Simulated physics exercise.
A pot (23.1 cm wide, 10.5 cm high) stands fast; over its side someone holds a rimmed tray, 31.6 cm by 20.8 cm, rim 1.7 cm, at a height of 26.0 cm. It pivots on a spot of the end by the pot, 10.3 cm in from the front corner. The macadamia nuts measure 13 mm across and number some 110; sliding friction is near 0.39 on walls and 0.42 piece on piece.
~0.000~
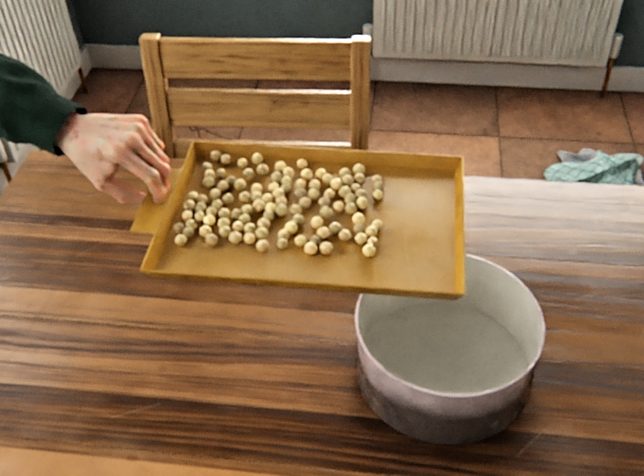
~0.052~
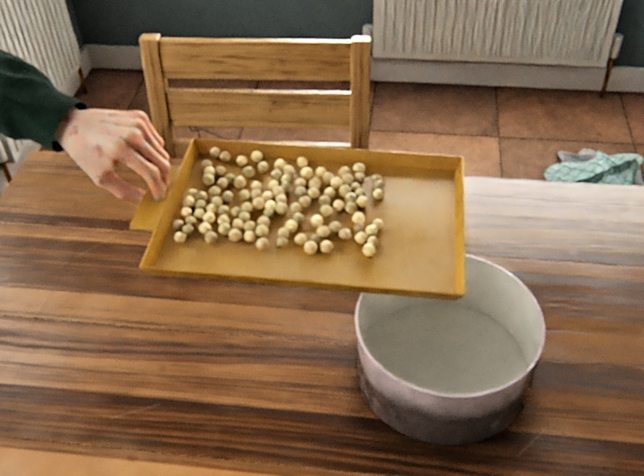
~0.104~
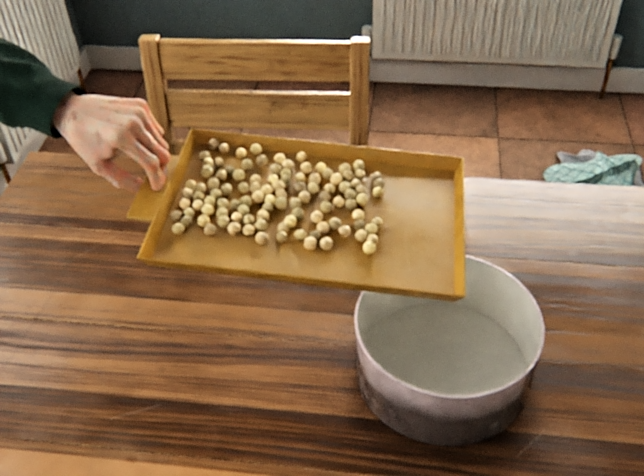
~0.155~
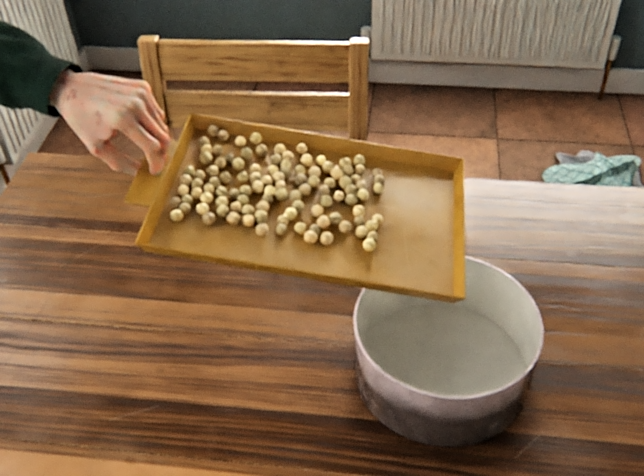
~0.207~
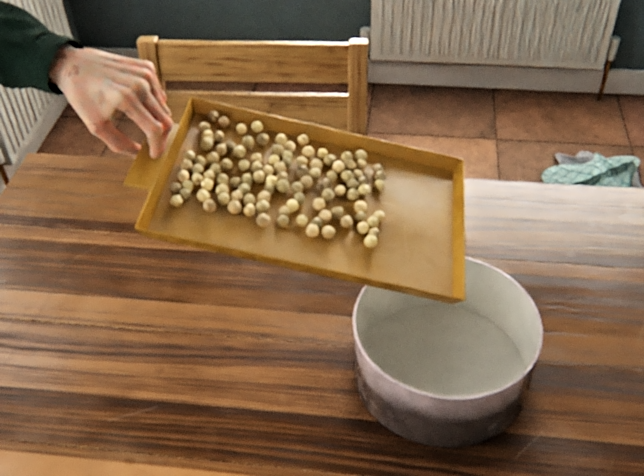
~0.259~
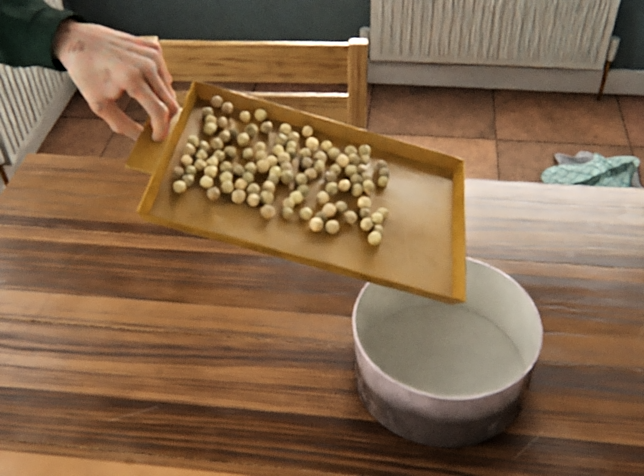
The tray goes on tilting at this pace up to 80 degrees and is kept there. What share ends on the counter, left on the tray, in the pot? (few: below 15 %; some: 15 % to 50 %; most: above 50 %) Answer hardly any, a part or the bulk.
Counter: A part, tray: Hardly any, pot: The bulk.
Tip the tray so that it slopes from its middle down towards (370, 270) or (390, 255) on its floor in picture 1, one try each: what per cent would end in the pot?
Some 30 and 40 per cent.
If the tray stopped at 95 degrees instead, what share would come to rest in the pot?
It would be near 70 per cent.
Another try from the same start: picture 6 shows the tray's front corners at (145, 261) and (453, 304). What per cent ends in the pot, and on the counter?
Pot 50, counter 50.
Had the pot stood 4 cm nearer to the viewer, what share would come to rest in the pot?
It would be near 70 per cent.
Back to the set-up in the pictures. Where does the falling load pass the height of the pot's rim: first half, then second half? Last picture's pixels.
At about (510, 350), then at (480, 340).
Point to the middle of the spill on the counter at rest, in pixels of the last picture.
Around (597, 464).
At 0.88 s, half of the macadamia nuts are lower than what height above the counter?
Some 18 cm.
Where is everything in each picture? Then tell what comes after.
The first frame shows tray tilt 0 degrees, front corners at (149, 266) and (457, 288); middle of the pieces at (281, 202); pot at (449, 318).
The second frame shows tray tilt 1 degrees, front corners at (149, 263) and (457, 289); middle of the pieces at (281, 201).
The third frame shows tray tilt 4 degrees, front corners at (147, 253) and (457, 290), lowest corner right front; middle of the pieces at (281, 195).
The fourth frame shows tray tilt 8 degrees, front corners at (145, 239) and (457, 292), lowest corner right front; middle of the pieces at (281, 187).
The fifth frame shows tray tilt 12 degrees, front corners at (145, 224) and (458, 293), lowest corner right front; middle of the pieces at (282, 177).
The sixth frame shows tray tilt 16 degrees, front corners at (147, 209) and (458, 294), lowest corner right front; middle of the pieces at (286, 168); pot at (446, 321). Its pace works out near 85 degrees a second.
Then, at 0.63 s, tilt 47 degrees; the tray holds 95 %, the pot 0 %.
After 0.88 s, tilt 68 degrees; the tray holds 30 %, the pot 20 %.
After 1.24 s, tilt 80 degrees; the tray holds 5 %, the pot 55 %.
At rest (2.2 s), counter 30 %, tray 0 %, pot 70 %.
